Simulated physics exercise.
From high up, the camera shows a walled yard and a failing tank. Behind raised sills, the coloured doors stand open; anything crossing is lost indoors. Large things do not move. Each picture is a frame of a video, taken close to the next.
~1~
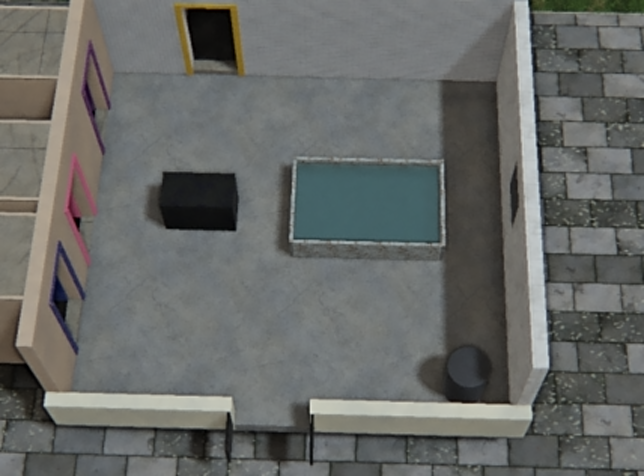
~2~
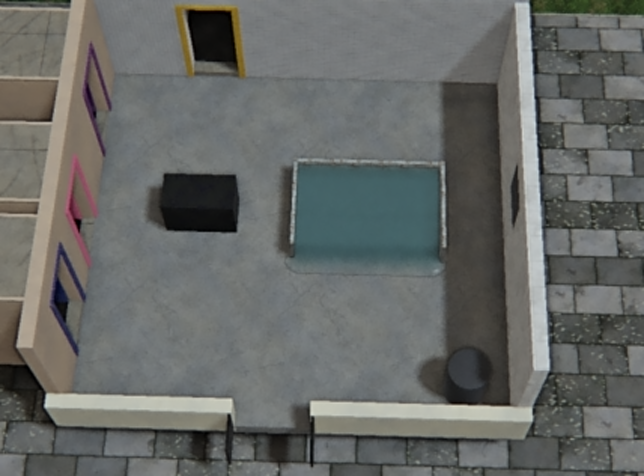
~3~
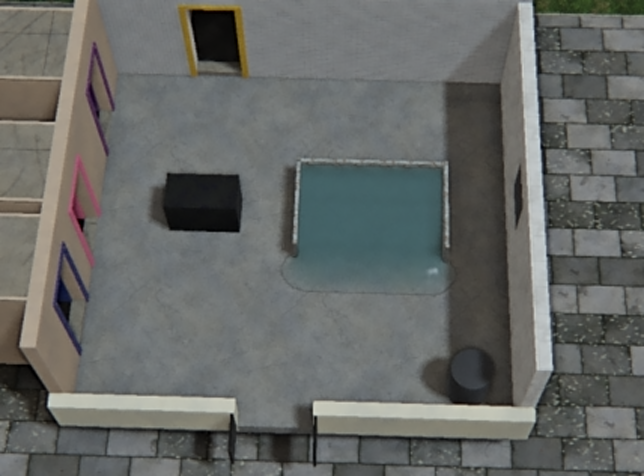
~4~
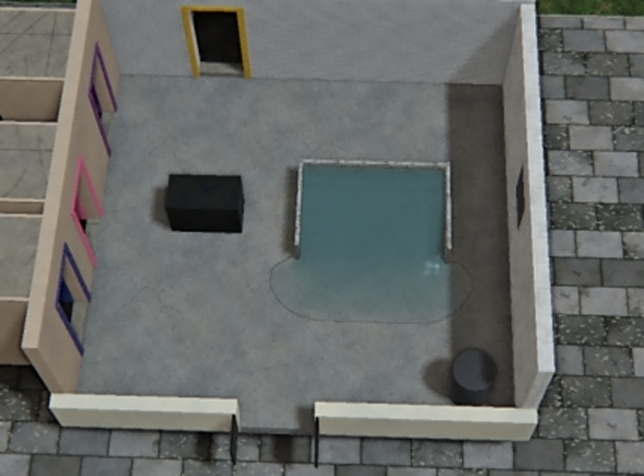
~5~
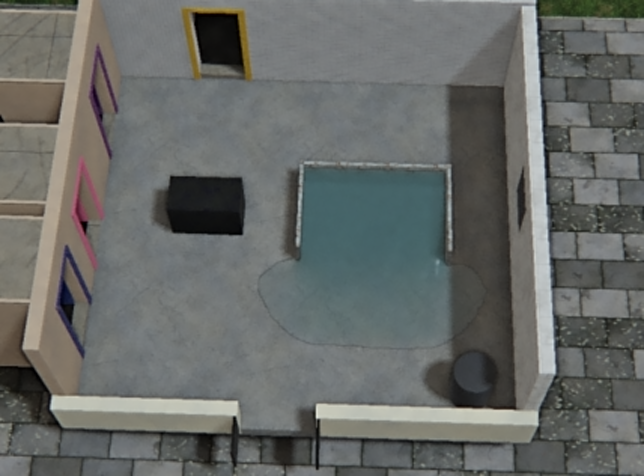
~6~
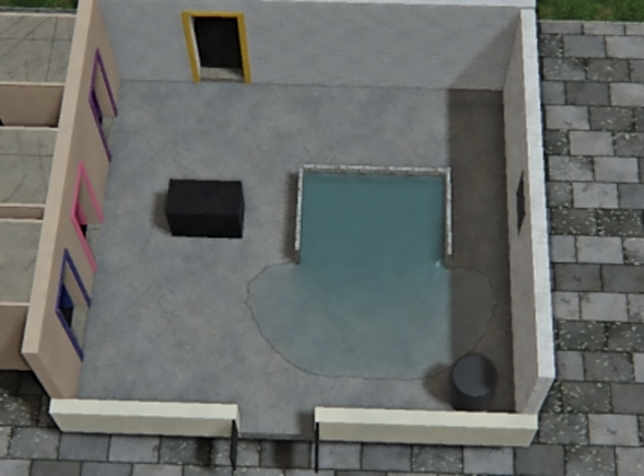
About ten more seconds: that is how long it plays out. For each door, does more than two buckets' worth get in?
Door by door: The pink door, no; the blue door, no; the purple door, no; the yellow door, no.
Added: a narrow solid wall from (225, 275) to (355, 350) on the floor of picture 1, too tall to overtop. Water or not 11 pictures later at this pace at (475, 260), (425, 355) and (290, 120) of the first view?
Results in order: Bone-dry / swamped / bone-dry.
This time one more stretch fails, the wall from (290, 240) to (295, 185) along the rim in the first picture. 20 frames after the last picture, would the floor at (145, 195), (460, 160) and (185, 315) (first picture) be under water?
So: Spared, then spared, then wetted.
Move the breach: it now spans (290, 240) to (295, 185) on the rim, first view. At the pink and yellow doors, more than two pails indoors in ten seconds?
First pink is flooded, then yellow is not flooded.
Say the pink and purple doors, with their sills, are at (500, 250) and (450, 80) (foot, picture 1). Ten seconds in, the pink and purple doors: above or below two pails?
The pink crosses the line, and the purple crosses the line.
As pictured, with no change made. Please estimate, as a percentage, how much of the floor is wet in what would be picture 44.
Around 55 percent of it.
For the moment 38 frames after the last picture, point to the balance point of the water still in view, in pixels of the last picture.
I'd put it at around (345, 309).
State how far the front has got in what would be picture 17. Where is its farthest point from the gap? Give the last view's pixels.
About (180, 416).
A moment on, water covers 25 % of the floor; the pink door not reached, the blue door not reached, the purple door not reached, the yellow door not reached.
Next, water covers 30 % of the floor; the pink door not reached, the blue door not reached, the purple door not reached, the yellow door not reached.
Then, water covers 35 % of the floor; the pink door not reached, the blue door not reached, the purple door not reached, the yellow door not reached.
Later, water covers 55 % of the floor; the pink door wet at the sill, nothing in, the blue door wet at the sill, nothing in, the purple door not reached, the yellow door not reached.
In the end, water covers 85 % of the floor; the pink door under two buckets in, the blue door wet at the sill, nothing in, the purple door wet at the sill, nothing in, the yellow door not reached.
